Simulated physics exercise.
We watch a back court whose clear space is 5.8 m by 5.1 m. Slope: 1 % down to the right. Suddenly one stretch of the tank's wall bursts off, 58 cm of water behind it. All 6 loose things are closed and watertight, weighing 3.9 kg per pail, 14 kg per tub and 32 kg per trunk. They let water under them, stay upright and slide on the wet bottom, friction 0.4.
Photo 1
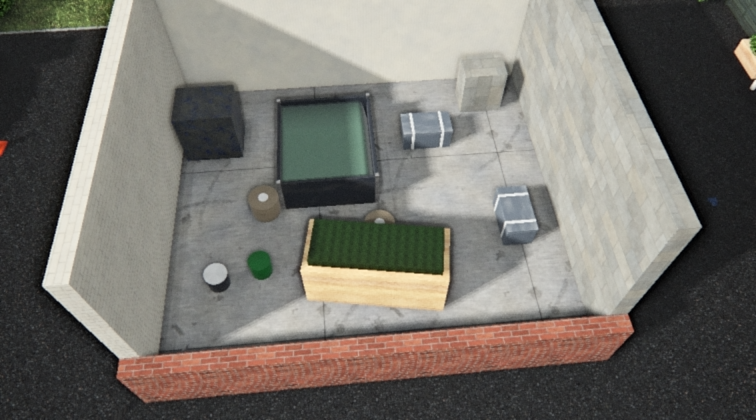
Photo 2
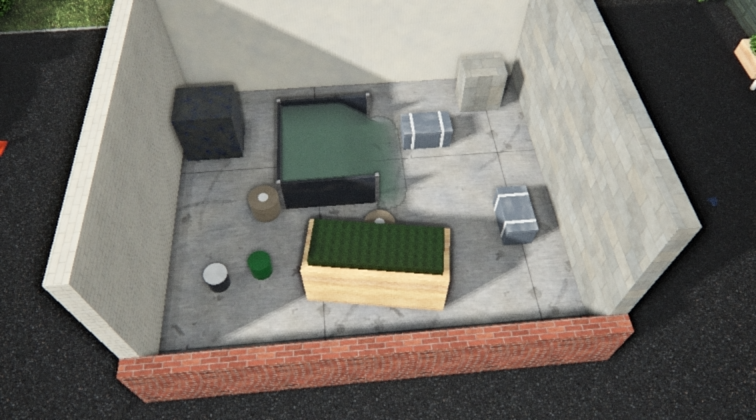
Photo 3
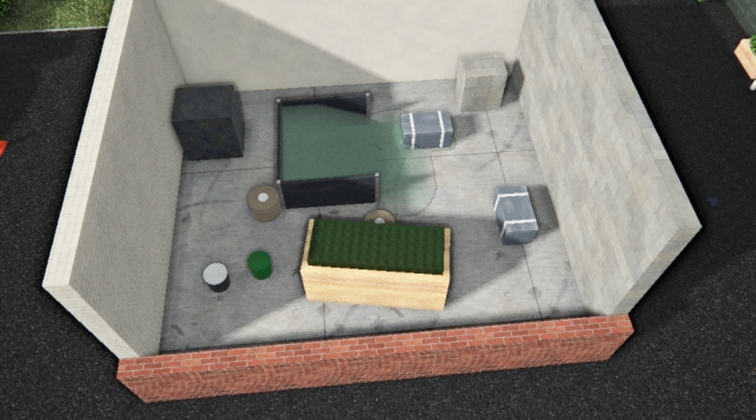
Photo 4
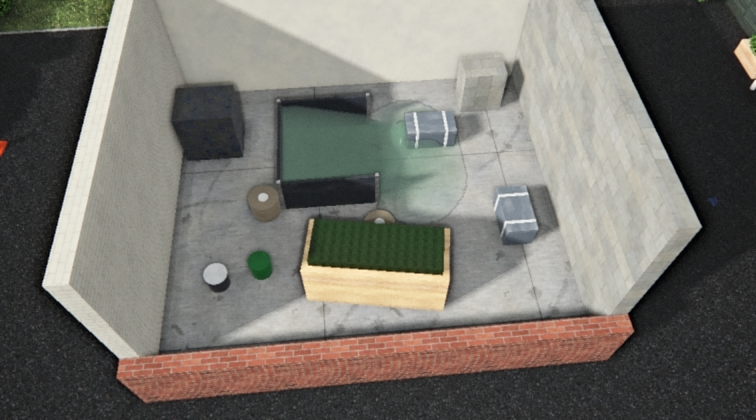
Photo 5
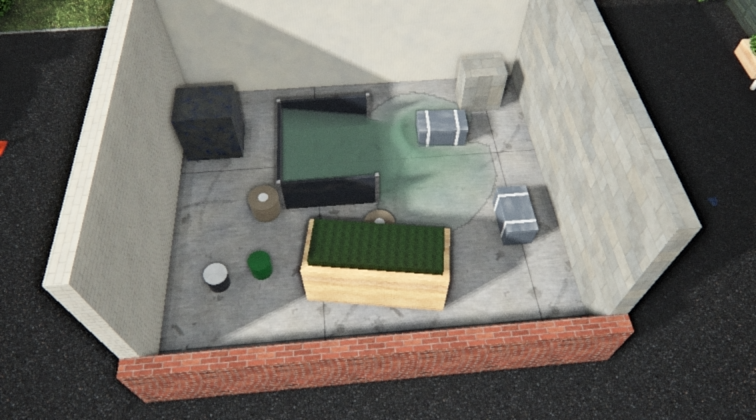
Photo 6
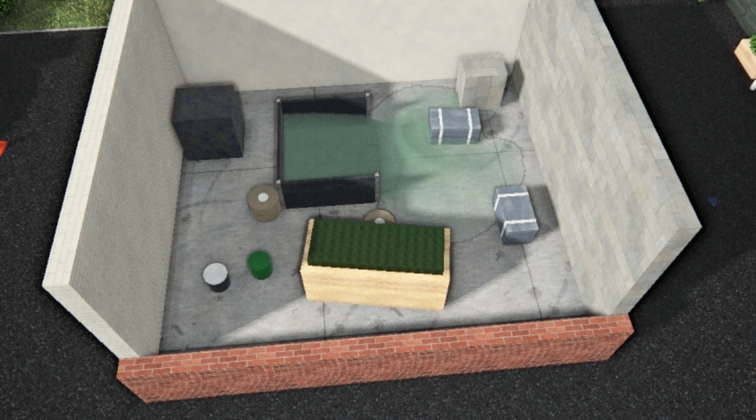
Walled concrete yard with a dark tank opening on its right side, greenish water spreading rightward and nudging a strapped grey bale.
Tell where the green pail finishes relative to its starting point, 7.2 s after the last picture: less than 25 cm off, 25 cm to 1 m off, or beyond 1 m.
Expect a tiny change in position.
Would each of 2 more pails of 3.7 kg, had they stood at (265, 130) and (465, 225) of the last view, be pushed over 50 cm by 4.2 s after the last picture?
Taking them in order, they come out smaller and greater.
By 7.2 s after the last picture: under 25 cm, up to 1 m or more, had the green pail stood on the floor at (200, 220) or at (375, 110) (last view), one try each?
From the first spot it does not really budge, and from the second it goes a long way.
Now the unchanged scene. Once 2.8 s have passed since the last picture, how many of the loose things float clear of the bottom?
At that moment 2.
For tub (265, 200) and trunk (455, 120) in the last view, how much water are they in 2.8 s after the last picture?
Some 0 cm at the first, some 14 cm at the second.
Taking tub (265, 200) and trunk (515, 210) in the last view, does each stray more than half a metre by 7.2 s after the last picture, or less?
In that order: Under, over.
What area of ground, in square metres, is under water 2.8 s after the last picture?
Around 17 m2 of it.
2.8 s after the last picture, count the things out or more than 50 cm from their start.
By then the count is 2.
Then, 0.9 s after the last picture the green pail is near (259, 261), 0.0 m from its start, aground; 1 afloat.
Then, 2.8 s after the last picture the green pail is near (259, 261), 0.0 m from its start, aground; 2 afloat.
Then, 4.8 s after the last picture the green pail is near (259, 261), 0.0 m from its start, aground; 1 afloat.
Then, 7.2 s after the last picture the green pail is near (259, 261), 0.0 m from its start, aground; 0 afloat.
